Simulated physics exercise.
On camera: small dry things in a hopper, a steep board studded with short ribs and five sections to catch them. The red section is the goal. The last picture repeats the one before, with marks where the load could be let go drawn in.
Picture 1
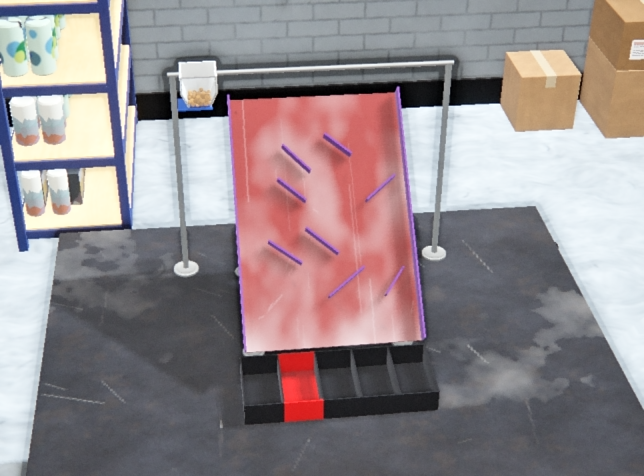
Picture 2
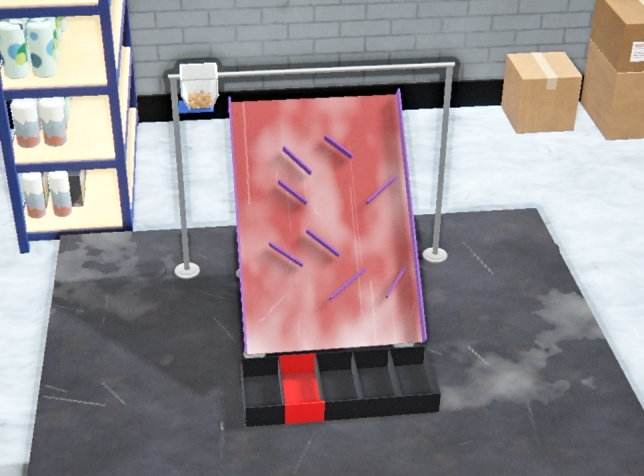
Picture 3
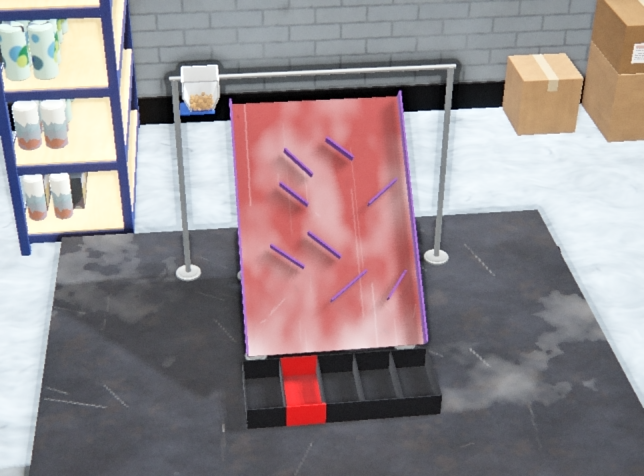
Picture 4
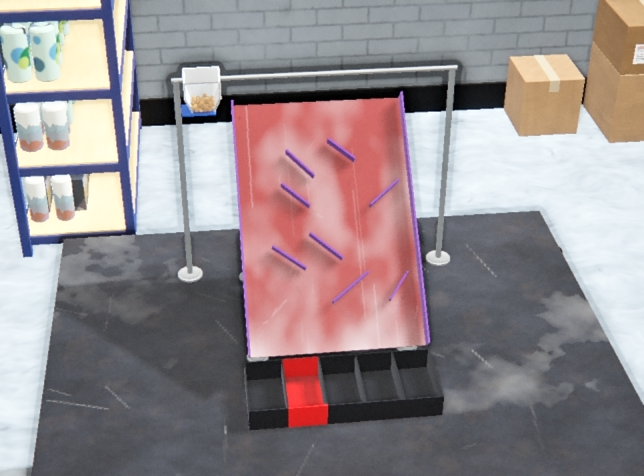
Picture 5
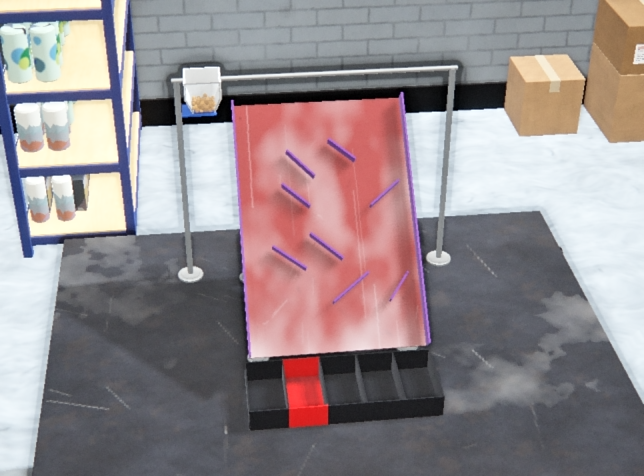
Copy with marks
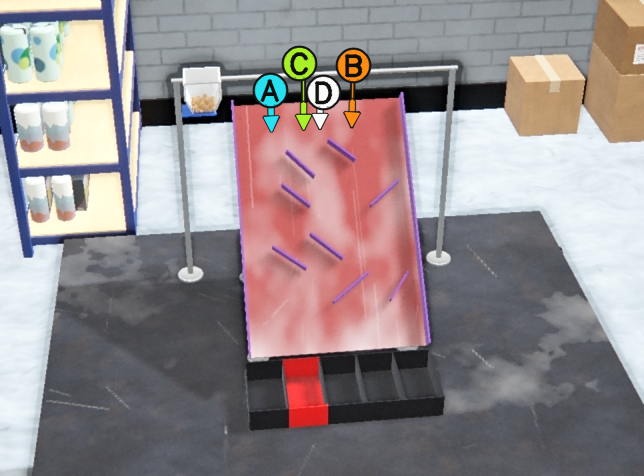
Tilted red board with purple ribs standing above five black and red compartments, a small hopper hanging still at upper left.
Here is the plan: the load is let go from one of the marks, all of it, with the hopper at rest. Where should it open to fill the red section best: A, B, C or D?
I would pick mark B.
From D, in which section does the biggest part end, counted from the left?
The second.
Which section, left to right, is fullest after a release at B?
The second from the left.
On the marked copy, mark A meets the board at (271, 126); mark B meets the board at (351, 121); mark C meets the board at (303, 124); mark D meets the board at (319, 123).
For mark A, roughly a quarter in the red section, roughly two thirds in other sections, about a tenth outside the box.
For mark B, roughly two thirds in the red section, roughly a quarter in other sections, about a tenth outside the box.
For mark C, roughly a third in the red section, roughly half in other sections, about a tenth outside the box.
For mark D, roughly a third in the red section, roughly half in other sections, about a tenth outside the box.
